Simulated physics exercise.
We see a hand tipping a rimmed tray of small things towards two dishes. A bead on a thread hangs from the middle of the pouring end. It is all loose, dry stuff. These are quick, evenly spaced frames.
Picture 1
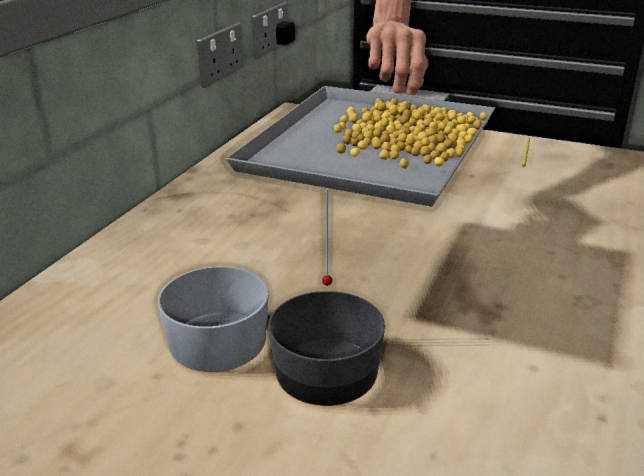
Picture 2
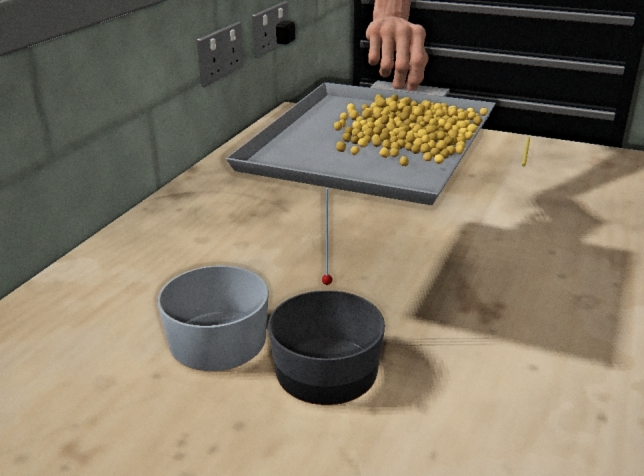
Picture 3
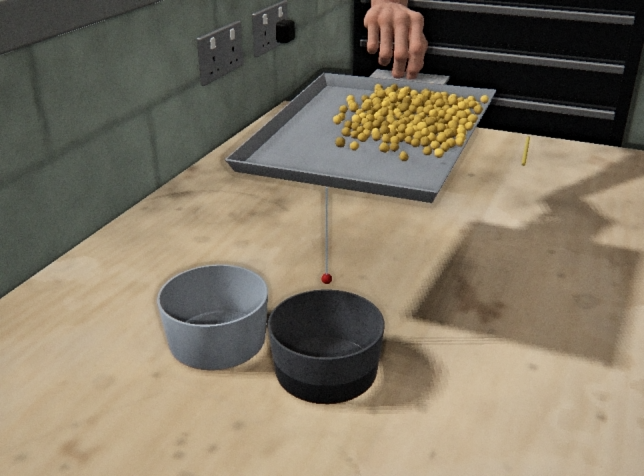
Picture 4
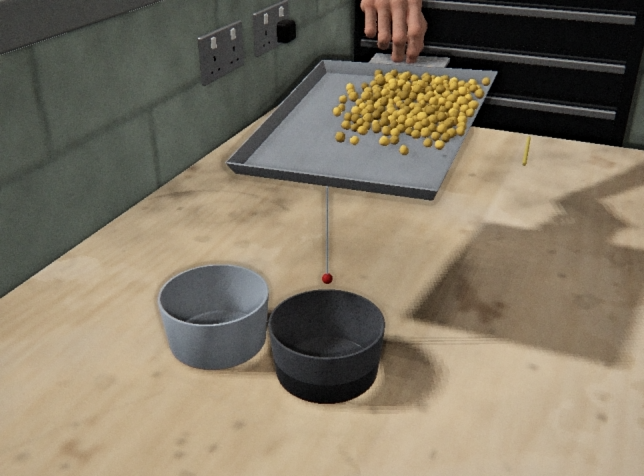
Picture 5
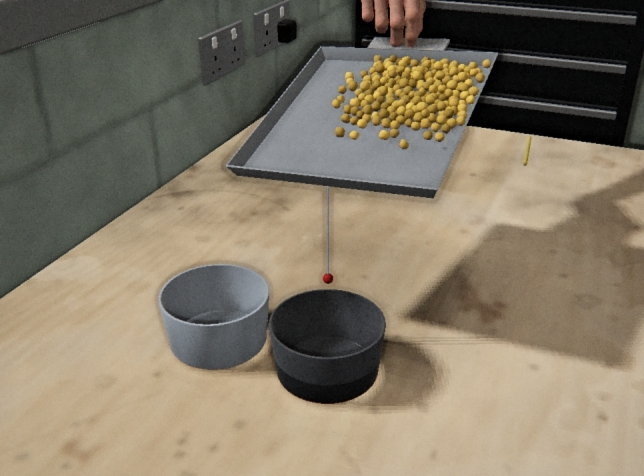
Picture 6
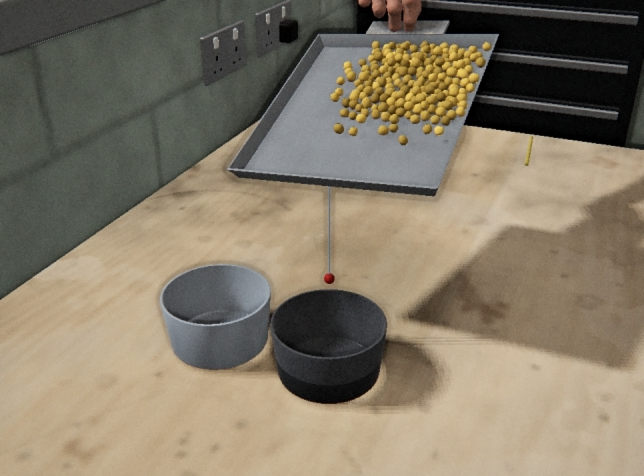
A hand raised the back of a grey tray of small yellow balls, tilting it steadily towards two bowls, one grey and one black, while the balls stayed bunched near the back.
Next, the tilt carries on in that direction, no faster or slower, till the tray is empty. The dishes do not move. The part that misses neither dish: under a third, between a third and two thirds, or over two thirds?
In the dishes lies over two thirds of it.
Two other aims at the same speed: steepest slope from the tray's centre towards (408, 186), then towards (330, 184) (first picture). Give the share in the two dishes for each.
First some 10, then 60 per cent.
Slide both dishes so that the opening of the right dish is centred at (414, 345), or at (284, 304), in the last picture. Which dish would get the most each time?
The first try: The left-hand dish. The second: The dish on the right.
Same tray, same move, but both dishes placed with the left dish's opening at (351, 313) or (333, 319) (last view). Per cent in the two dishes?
Near 20 % and 30 %.
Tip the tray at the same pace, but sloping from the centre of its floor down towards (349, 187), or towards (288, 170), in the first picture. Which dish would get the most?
One: The right-hand dish. Two: The left dish.
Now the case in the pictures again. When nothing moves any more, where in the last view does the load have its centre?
Near (238, 343).
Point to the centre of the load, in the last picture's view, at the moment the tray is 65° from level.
Around (280, 189).
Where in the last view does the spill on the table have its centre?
Near (235, 388).
Soon after the last picture, tray tipped steeply; about half on the tray; a small part in the right dish; a small part in the left dish; a stray few outside both; about a third in the air.
A little later, tray tipped past a quarter turn; a stray few on the tray; about a quarter in the right dish; about half in the left dish; a small part outside both; a small part in the air.
Later still, tray tipped past a quarter turn; about a third in the right dish; about half in the left dish; about a quarter outside both.
At rest, tray tipped past a quarter turn; about a third in the right dish; about half in the left dish; about a quarter outside both.
